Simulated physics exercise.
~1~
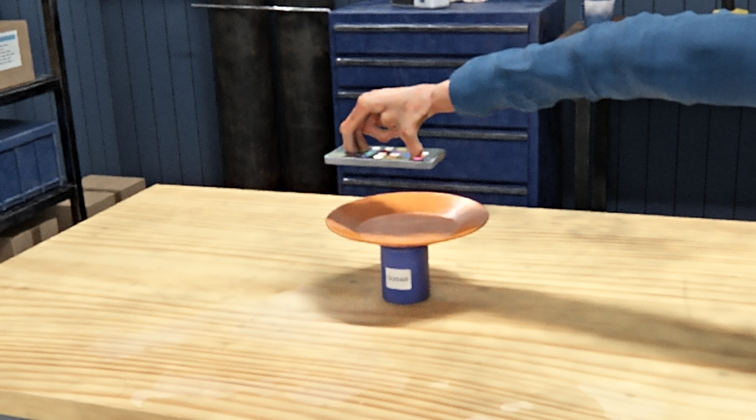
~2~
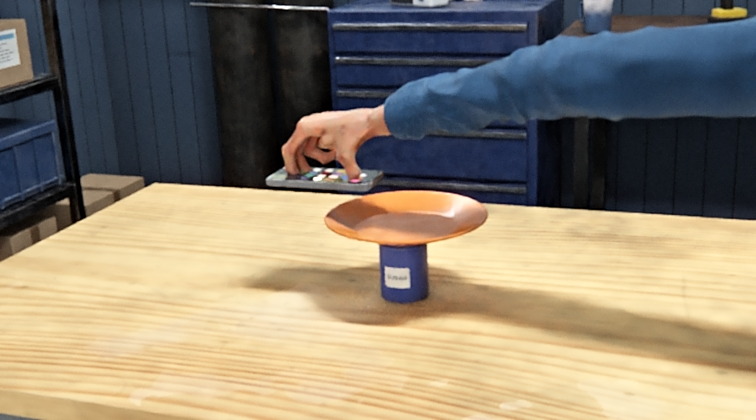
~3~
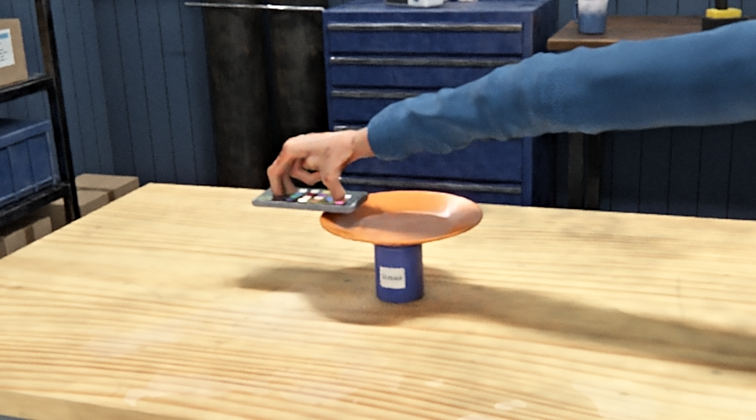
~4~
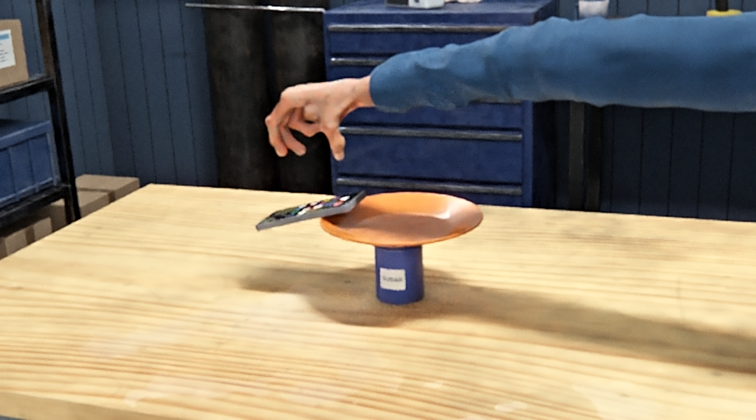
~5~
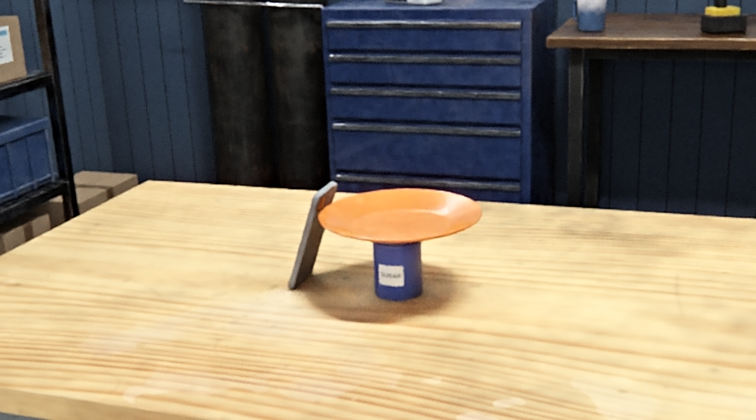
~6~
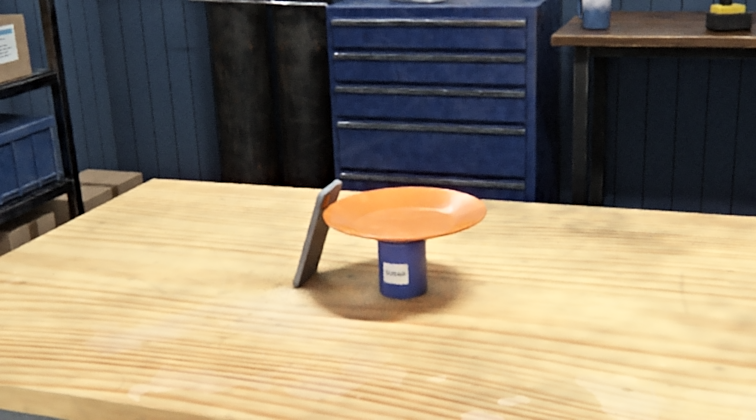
A grey phone was carried left by a hand over an orange plate balanced on a blue jar, then lowered and released at the plate's left edge, where it tipped off and ended up leaning steeply against the rim while plate and jar stayed put.
